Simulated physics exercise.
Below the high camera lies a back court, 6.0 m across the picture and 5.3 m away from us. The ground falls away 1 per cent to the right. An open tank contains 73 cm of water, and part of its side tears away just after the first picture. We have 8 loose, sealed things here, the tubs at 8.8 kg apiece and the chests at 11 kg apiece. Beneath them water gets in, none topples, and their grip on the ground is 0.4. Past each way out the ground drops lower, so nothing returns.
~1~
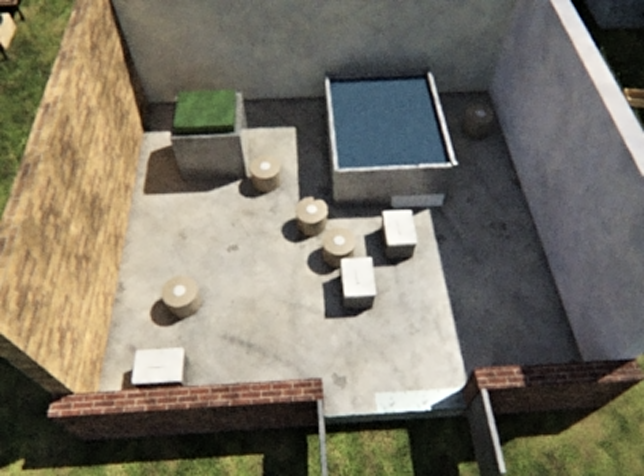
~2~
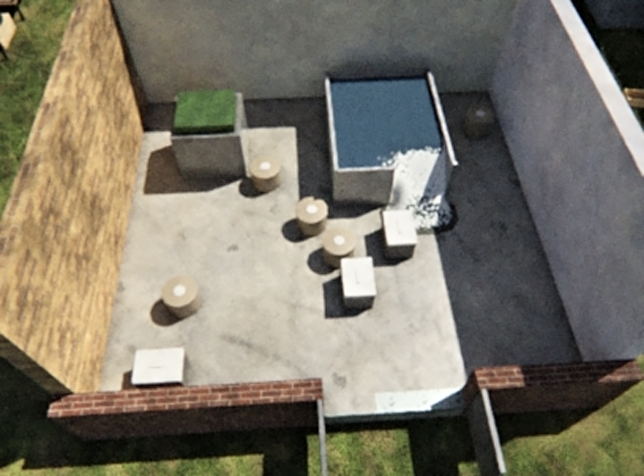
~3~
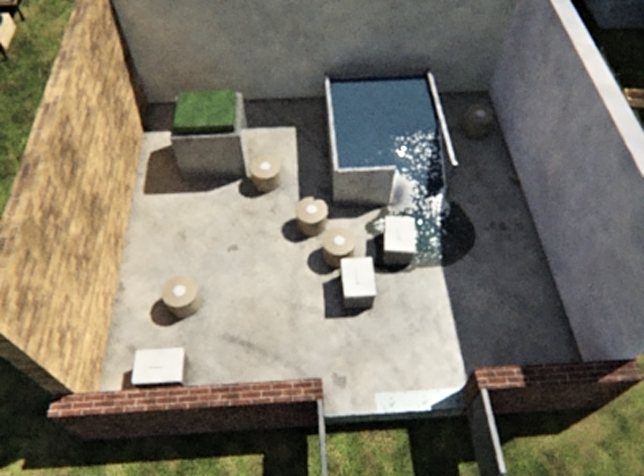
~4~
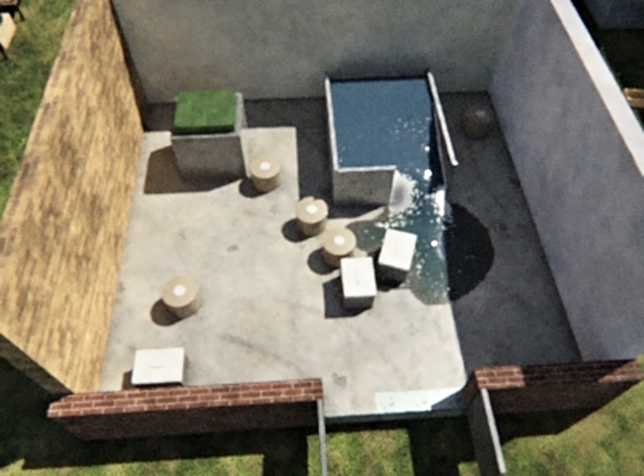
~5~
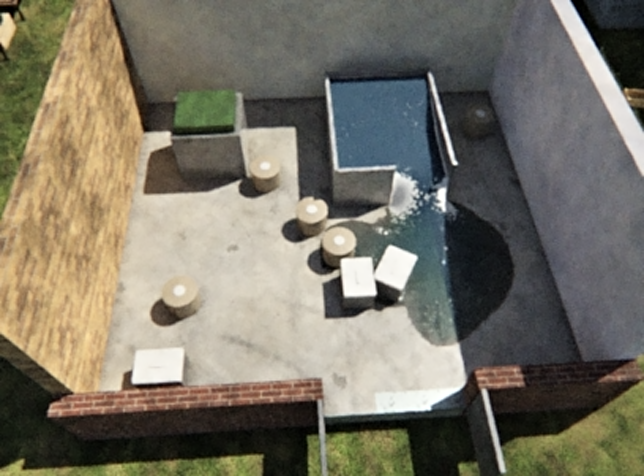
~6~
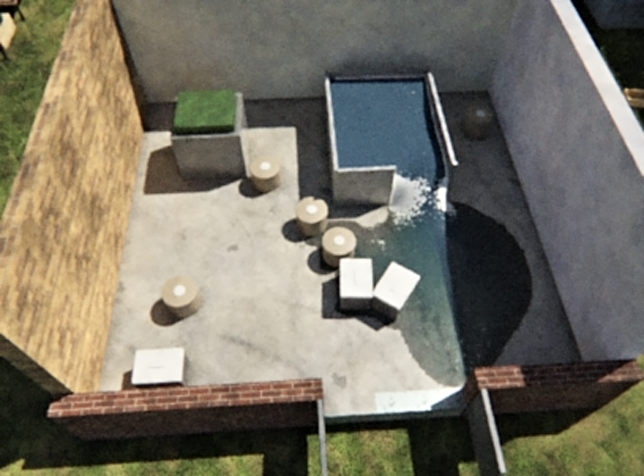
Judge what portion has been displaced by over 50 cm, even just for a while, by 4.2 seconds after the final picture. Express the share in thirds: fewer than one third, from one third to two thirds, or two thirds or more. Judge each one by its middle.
Fewer than one third.
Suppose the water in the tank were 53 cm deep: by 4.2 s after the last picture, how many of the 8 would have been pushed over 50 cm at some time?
You'd get 2 in that case.
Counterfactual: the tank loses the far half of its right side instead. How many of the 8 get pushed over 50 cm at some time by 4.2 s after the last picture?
In that case the number is 1.
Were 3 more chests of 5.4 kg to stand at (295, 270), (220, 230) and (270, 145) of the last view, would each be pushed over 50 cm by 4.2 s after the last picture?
Below, below, below.
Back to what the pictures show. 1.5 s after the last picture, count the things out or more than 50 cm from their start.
The number I get is 2.
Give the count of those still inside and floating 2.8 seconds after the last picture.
At that moment it comes to 0.
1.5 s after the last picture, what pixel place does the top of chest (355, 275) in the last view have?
Around (294, 317).
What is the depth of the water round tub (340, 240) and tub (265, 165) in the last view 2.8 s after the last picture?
I'd put it at 1 cm and 0 cm respectively.
Then, 0.4 s after the last picture 1 of 8 are over 50 cm from their spots; 0 afloat.
Then, 1.5 s after the last picture 2 of 8 are over 50 cm from their spots; 0 afloat.
Then, 2.8 s after the last picture 2 of 8 are over 50 cm from their spots; 0 afloat.
Then, 4.2 s after the last picture 2 of 8 are over 50 cm from their spots, and 2 have been at some point; 0 afloat.
